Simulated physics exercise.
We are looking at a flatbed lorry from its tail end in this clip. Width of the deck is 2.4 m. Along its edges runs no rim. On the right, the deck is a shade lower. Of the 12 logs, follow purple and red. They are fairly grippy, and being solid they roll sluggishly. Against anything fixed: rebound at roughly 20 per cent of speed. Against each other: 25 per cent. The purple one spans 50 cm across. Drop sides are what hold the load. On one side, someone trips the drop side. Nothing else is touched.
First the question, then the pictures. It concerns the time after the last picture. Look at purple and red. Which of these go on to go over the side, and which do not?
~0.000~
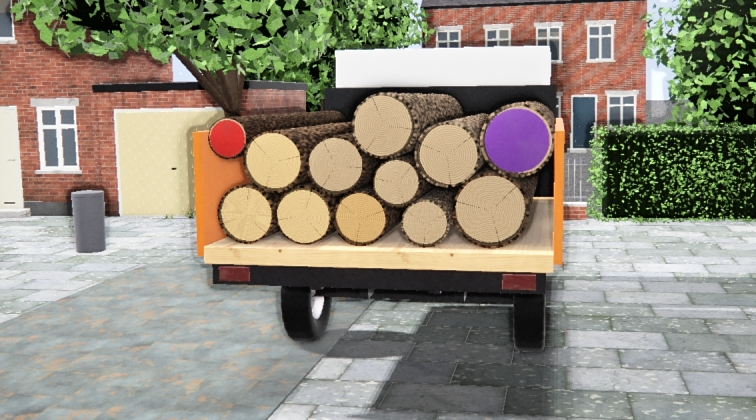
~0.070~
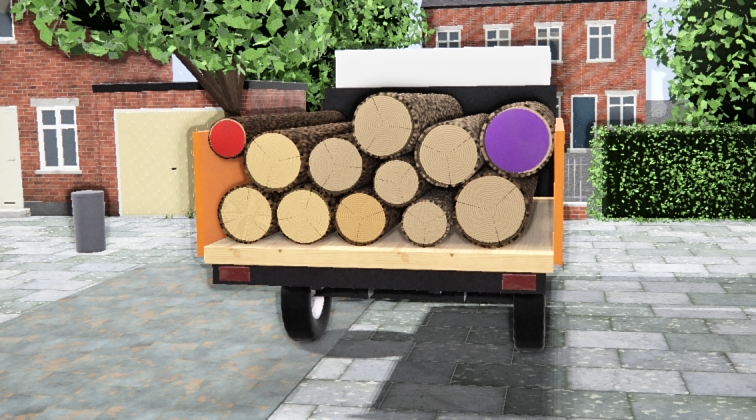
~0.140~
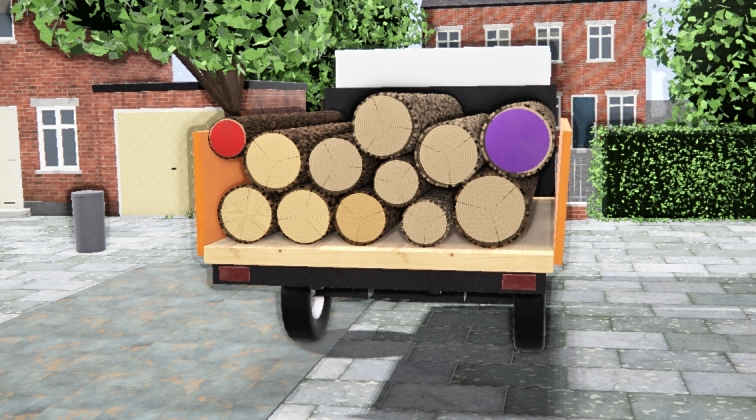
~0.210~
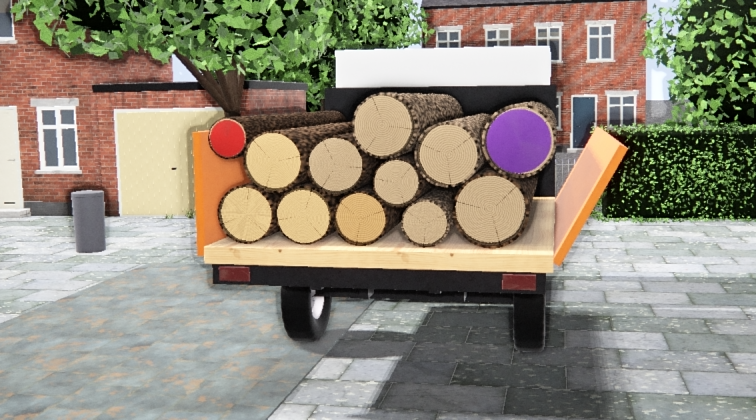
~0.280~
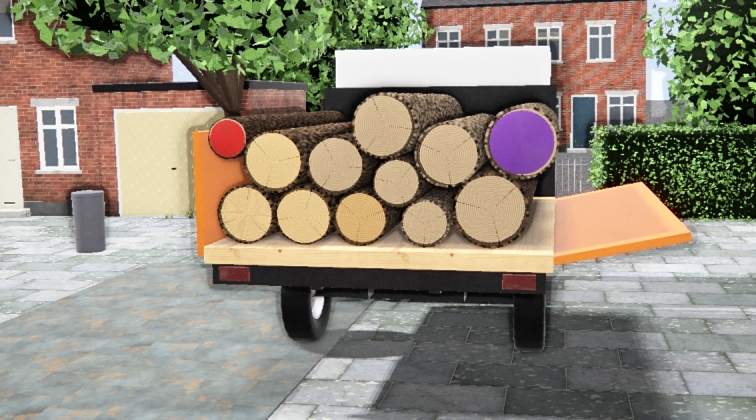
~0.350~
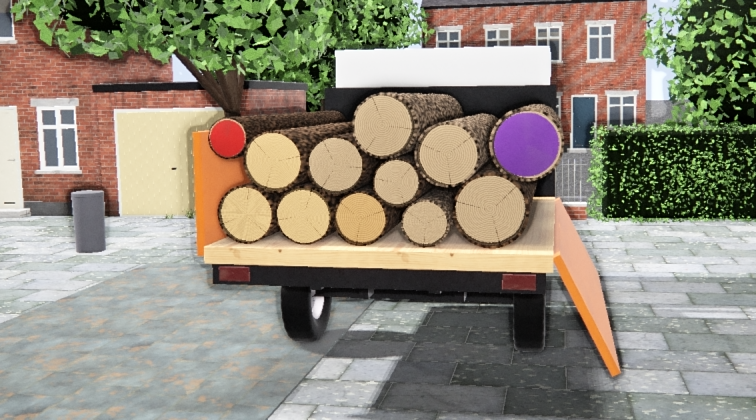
Purple - goes on to, red - does not.
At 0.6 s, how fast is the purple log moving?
Speed approx. 1.5 m/s.
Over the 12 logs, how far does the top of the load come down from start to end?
0 cm.
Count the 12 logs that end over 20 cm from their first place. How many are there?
The number is 1.
By 0.6 s, purple is up on others, 5 cm from the right edge, rolling right; red is up on others, 15 cm from the left edge; 0 of 12 are off.
By 0.7 s, purple is dropping off the right side; as before, red; 1 of 12 is off.
By 0.9 s, purple is dropping off the right side; as before, red; 1 of 12 is off.
Finally (3.2 s), purple is on the ground to the right; red is up on others, 15 cm from the left edge; 1 of 12 is off.
